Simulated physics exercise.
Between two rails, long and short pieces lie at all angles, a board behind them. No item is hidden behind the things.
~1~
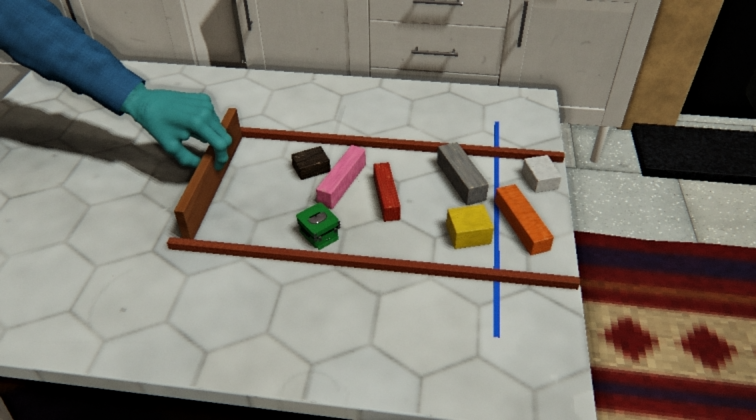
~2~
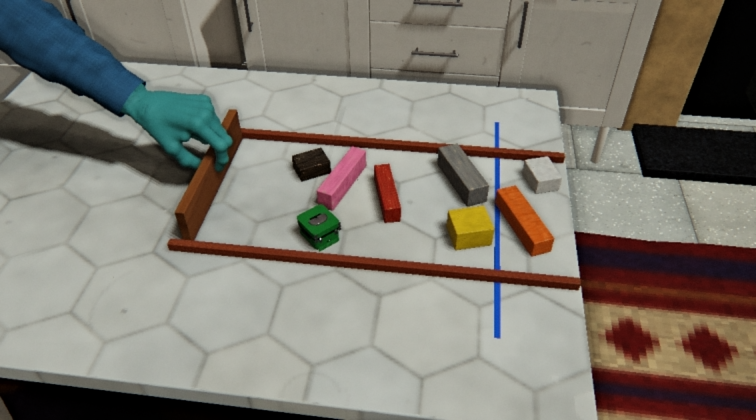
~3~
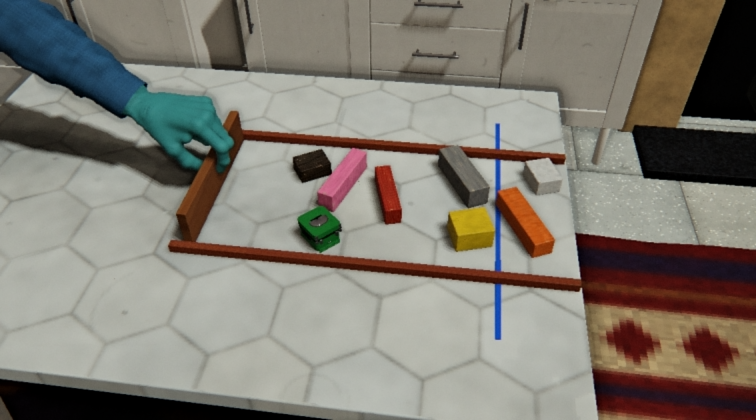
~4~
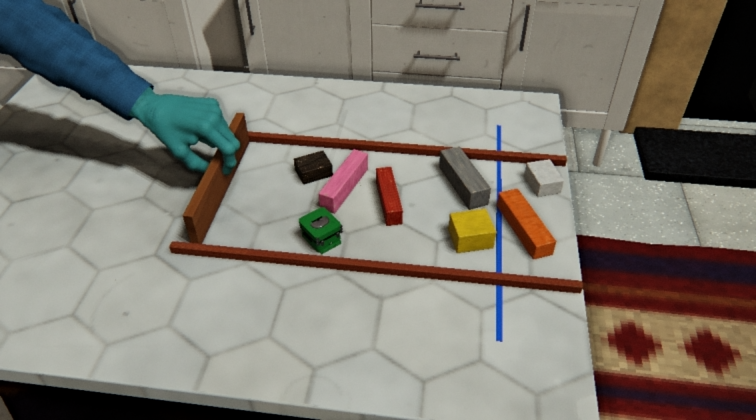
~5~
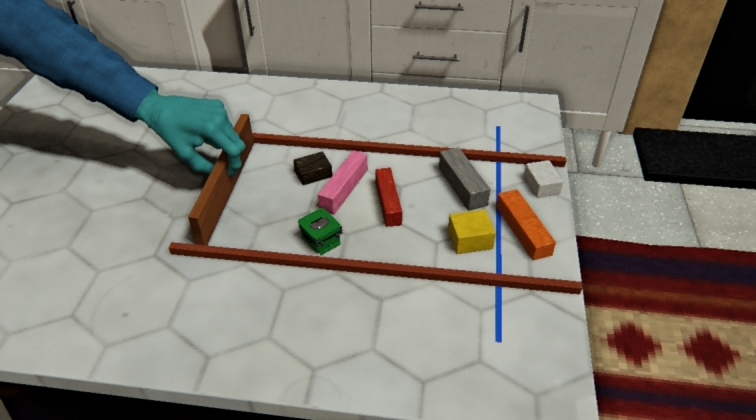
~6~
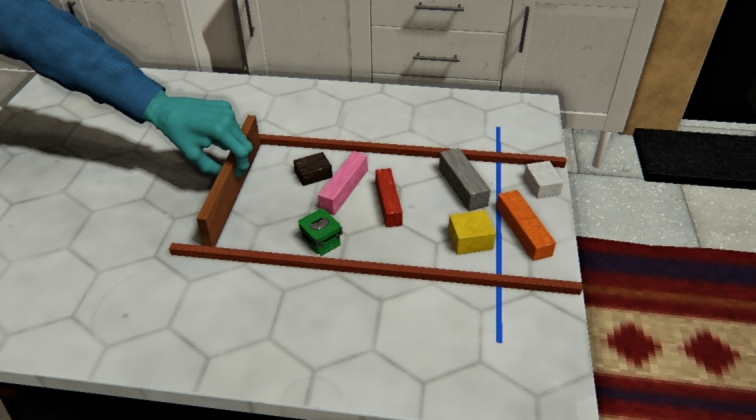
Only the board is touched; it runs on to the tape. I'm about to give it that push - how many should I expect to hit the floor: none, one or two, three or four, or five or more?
Expect one or two.
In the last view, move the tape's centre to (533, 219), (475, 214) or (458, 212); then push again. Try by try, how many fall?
Respectively 4, 0 and 0.
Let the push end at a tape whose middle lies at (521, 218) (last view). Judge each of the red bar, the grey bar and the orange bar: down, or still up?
The outcome is that the red bar does not come off, the grey bar goes down and the orange bar goes down.
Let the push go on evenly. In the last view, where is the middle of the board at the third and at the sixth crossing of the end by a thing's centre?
First: Around (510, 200). Next: Around (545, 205).
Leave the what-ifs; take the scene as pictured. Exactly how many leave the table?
The number is 2.
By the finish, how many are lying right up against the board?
My count gives 3.
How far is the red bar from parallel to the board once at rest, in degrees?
It is near 30° out of line.
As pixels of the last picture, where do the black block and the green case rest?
(518, 178) and (516, 260).
A little later, none off yet; white block at rest near (543, 180); orange bar at rest near (525, 224); yellow block at rest near (471, 232).
Next, none off yet; white block moving near (547, 180); orange bar shifted a little near (550, 226); yellow block shifted about its own width near (508, 244).
When it is over, the number that fall off is one or two; down, orange bar and white block.
